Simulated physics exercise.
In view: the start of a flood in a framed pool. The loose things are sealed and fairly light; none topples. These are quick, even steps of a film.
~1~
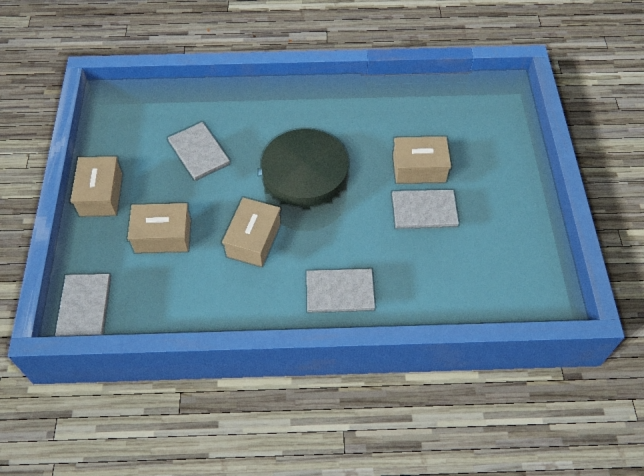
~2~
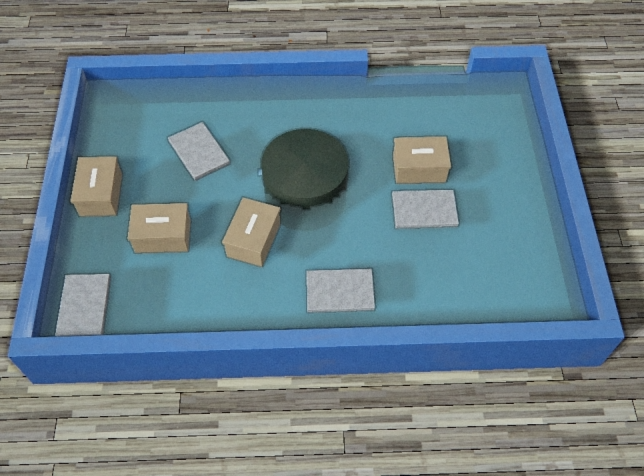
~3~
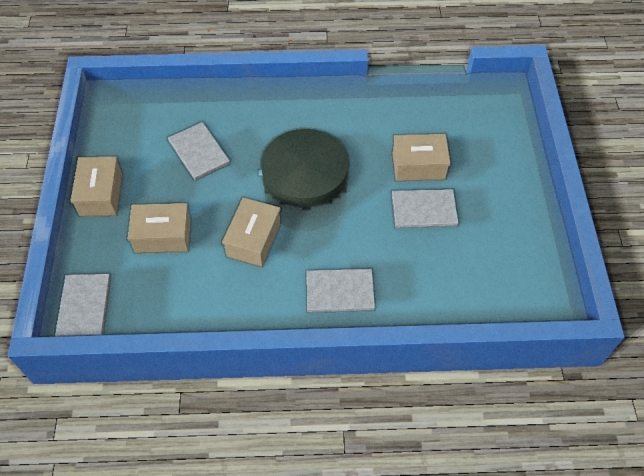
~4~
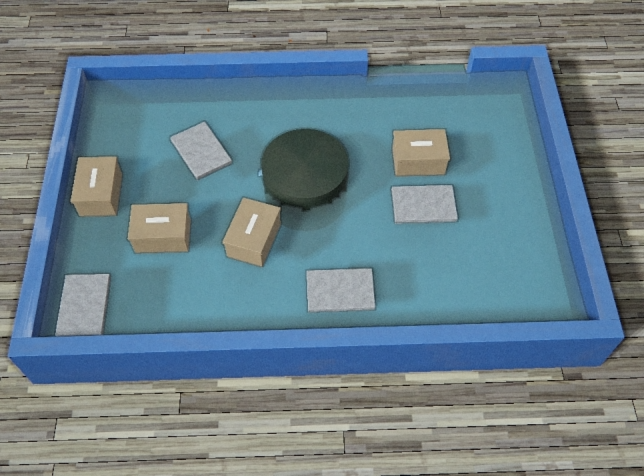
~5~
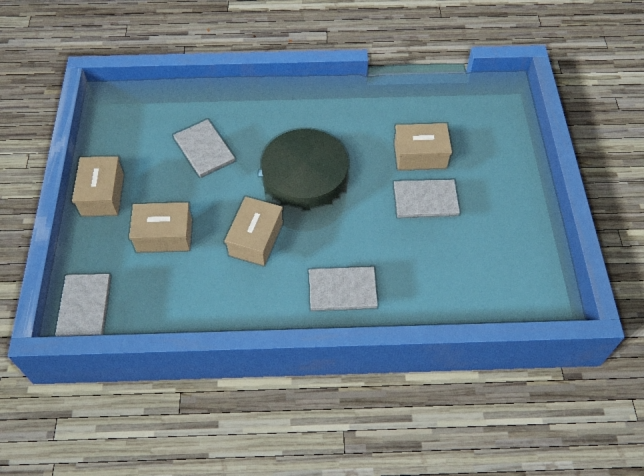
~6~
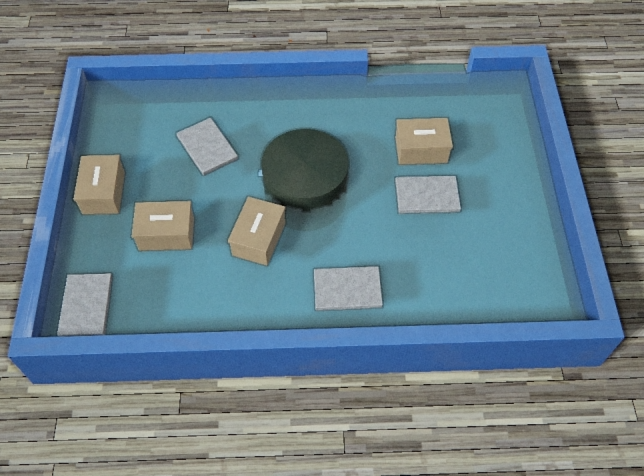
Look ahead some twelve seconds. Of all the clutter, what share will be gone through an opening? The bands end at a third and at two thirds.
Share: Less than a third.
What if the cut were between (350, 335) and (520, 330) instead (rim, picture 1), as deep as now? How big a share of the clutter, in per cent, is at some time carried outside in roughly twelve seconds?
Some 10 per cent.
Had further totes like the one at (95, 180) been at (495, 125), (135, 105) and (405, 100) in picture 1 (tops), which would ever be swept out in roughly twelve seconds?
In turn: Out, still in, out.
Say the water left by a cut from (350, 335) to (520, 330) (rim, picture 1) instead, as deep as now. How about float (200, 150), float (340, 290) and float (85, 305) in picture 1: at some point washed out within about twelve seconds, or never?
As listed: Stays, yes, kept in.
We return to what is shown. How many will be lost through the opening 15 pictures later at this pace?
The number is 0.
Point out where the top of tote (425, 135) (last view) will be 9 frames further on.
Close to (425, 101).
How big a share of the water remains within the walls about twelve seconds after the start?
Roughly 76 per cent.
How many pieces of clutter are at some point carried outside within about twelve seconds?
That makes 0.
A moment on, 0 of 8 are out; 8 afloat.
Next, 0 of 8 are out; 8 afloat.
Later, 0 of 8 are out; 8 afloat.
In the end, 0 of 8 are out; 8 afloat.
